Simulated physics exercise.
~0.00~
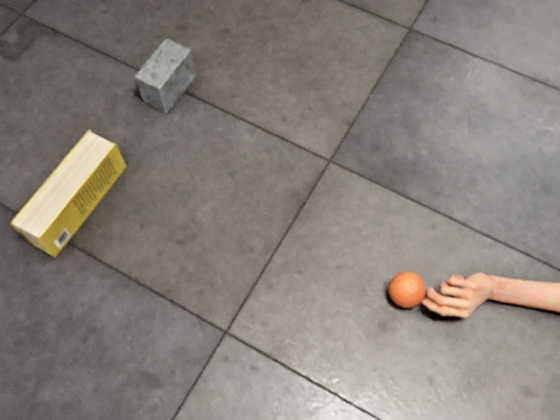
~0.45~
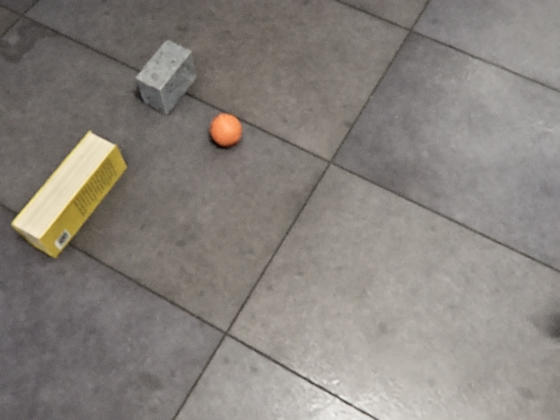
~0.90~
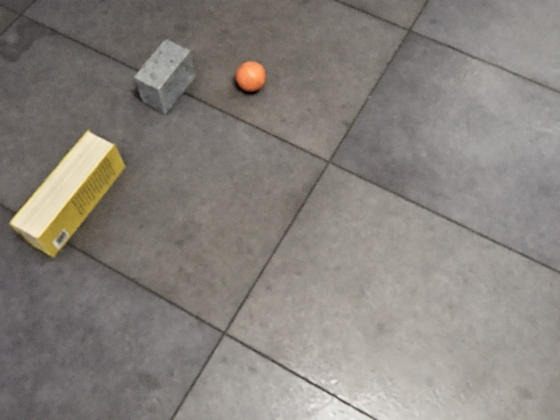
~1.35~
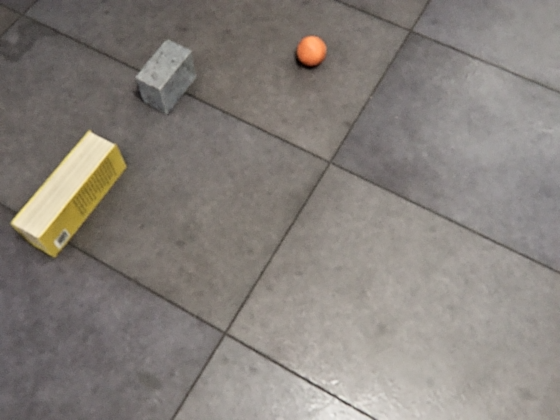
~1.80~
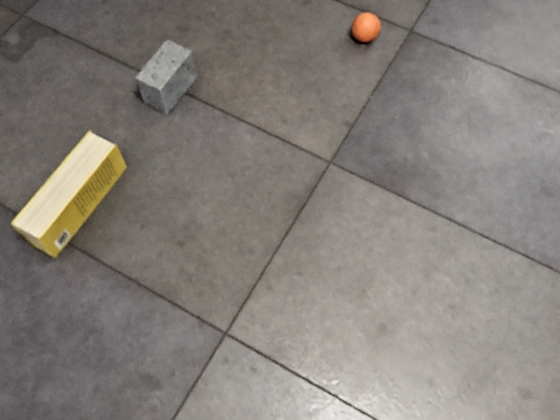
At the start, a hand reaches in from the right beside a small round orange on a grey tiled floor, with a grey brick and a thick yellow book lying apart on the left. The hand lets go and draws back out of view as the orange rolls up and to the left, nearing the gap between the two blocks. Instead of going through, it bounces back near the brick and heads up and to the right. It keeps rolling away from the blocks and ends near the top edge, while the brick and book stay in place.
